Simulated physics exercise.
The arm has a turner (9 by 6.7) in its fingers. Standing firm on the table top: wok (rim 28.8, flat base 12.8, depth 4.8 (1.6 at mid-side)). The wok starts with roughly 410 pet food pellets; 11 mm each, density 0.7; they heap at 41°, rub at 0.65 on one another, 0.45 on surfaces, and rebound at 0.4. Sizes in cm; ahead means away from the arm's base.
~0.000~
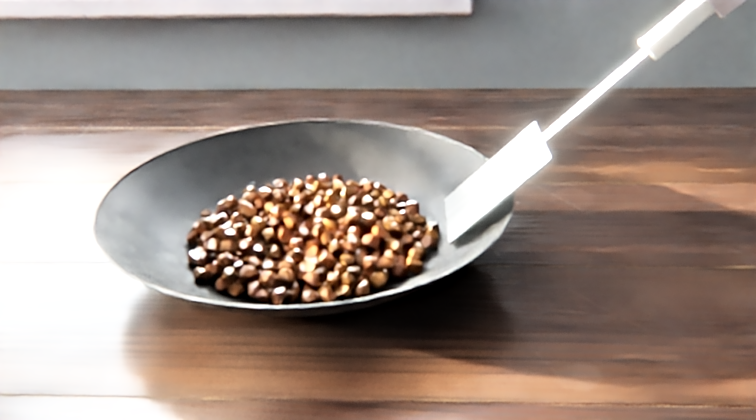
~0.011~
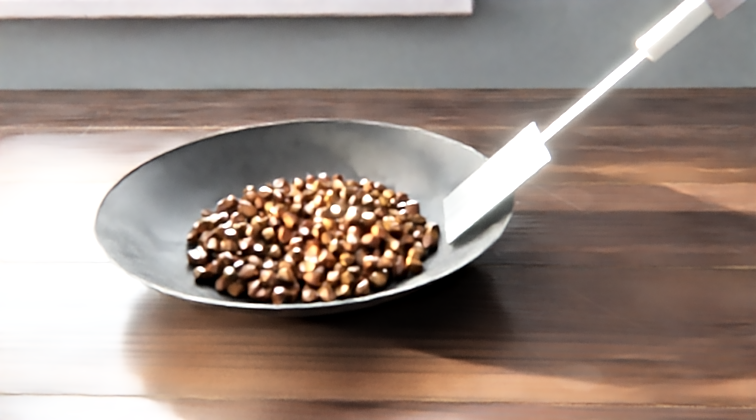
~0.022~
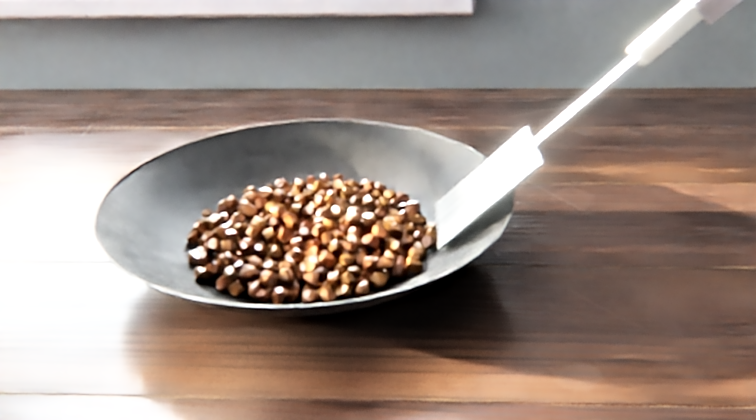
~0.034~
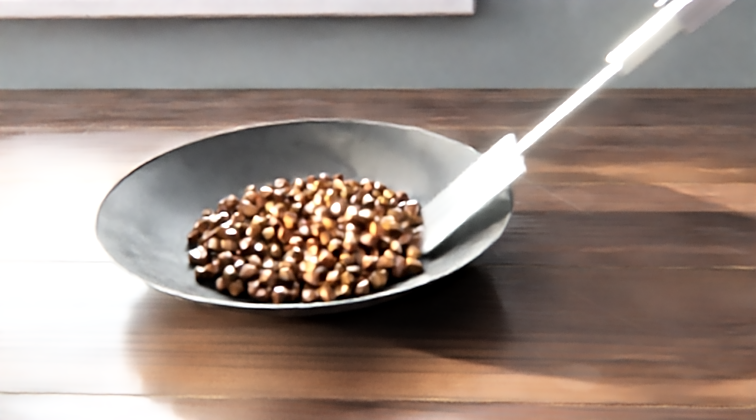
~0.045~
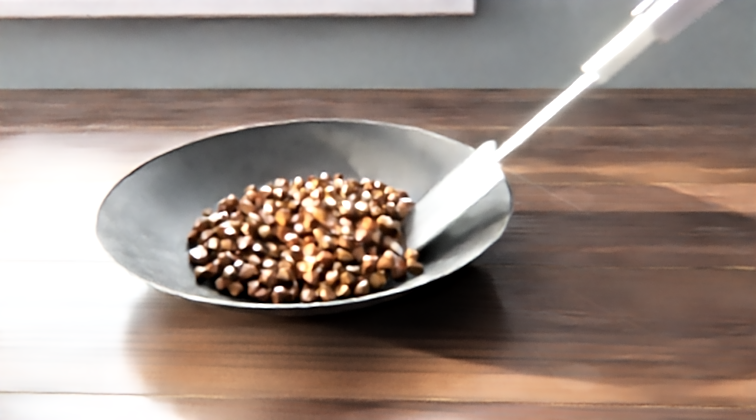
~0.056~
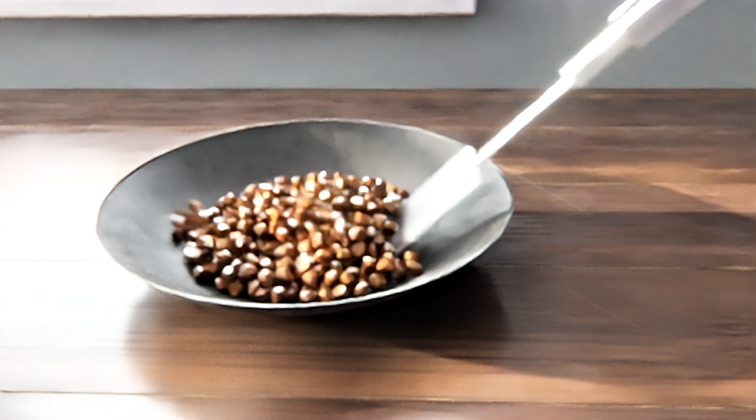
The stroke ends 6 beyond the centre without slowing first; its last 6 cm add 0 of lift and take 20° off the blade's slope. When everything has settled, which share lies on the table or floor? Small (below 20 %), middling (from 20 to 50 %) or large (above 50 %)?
A small share, below 20 %, ends on the table or floor.
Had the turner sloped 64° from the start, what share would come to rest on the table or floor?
In that case some 10 per cent.
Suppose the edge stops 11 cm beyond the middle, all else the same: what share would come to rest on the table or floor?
It would be near 35 per cent.
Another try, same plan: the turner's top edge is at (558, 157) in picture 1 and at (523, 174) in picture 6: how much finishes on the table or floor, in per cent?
About 0 per cent.
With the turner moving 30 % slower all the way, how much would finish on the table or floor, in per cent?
In that case some 5 per cent.
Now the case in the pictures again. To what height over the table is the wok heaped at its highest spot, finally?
About 6.0 cm.
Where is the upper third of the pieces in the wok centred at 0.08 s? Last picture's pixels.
Around (286, 208).
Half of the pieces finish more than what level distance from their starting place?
Roughly 7 cm.
After 0.08 s, sloping 45°, highest piece 7 above the table; 407 in the wok.
After 0.11 s, sloping 39°, highest piece 8 above the table; 404 in the wok, 3 on the blade or in flight.
After 0.32 s, sloping 25°, highest piece 6 above the table; 373 in the wok, 34 on the table or floor.
After 1.37 s, sloping 25°, highest piece 6 above the table; 373 in the wok, 34 on the table or floor.
At rest, 373 in the wok, 34 on the table or floor. That is 8 % on the table or floor.
